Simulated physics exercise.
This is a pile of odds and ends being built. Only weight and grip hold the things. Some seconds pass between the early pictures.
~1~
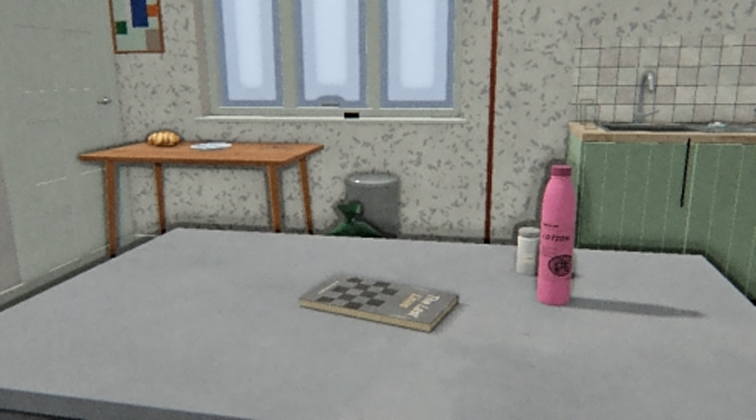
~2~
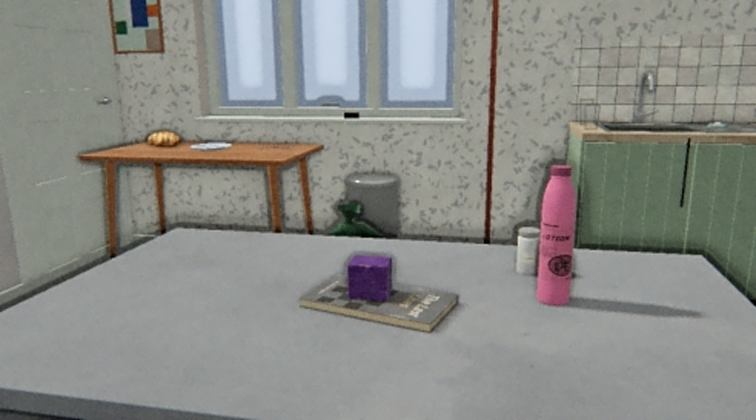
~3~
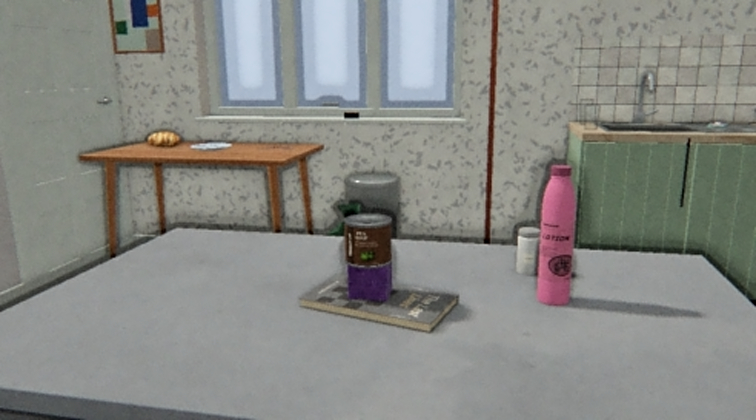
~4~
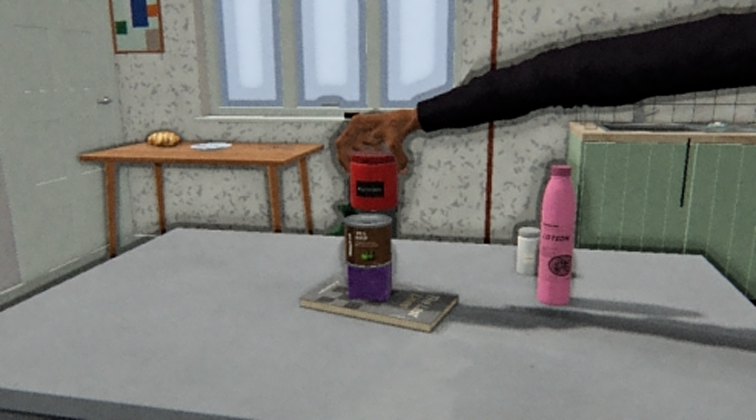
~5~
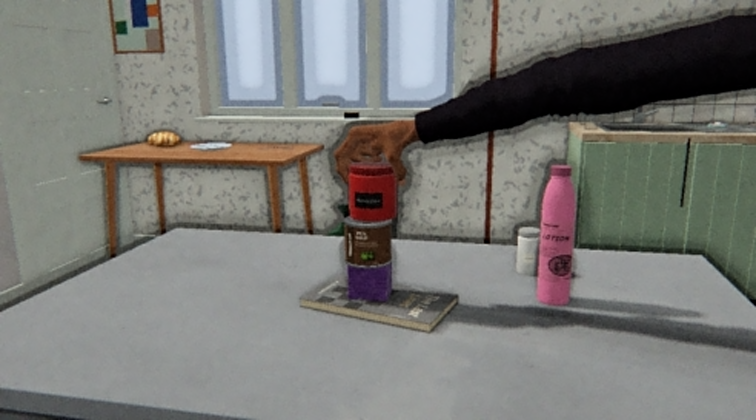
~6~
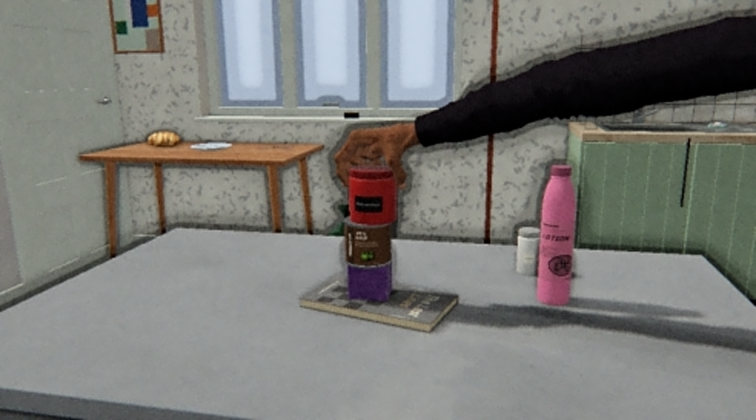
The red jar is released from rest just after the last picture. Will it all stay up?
It keeps its balance.
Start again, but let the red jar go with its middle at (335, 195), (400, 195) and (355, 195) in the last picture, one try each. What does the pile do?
First try: It loses its balance; second try: It gives way; third try: It holds.
Then, 0.40 s on from there, no change.
Then, 1.10 s on from there, red jar resting near (373, 195).
In the end, all 6 unmoved. At the end, from the last picture's camera, red jar near (373, 194). The pile stays up.
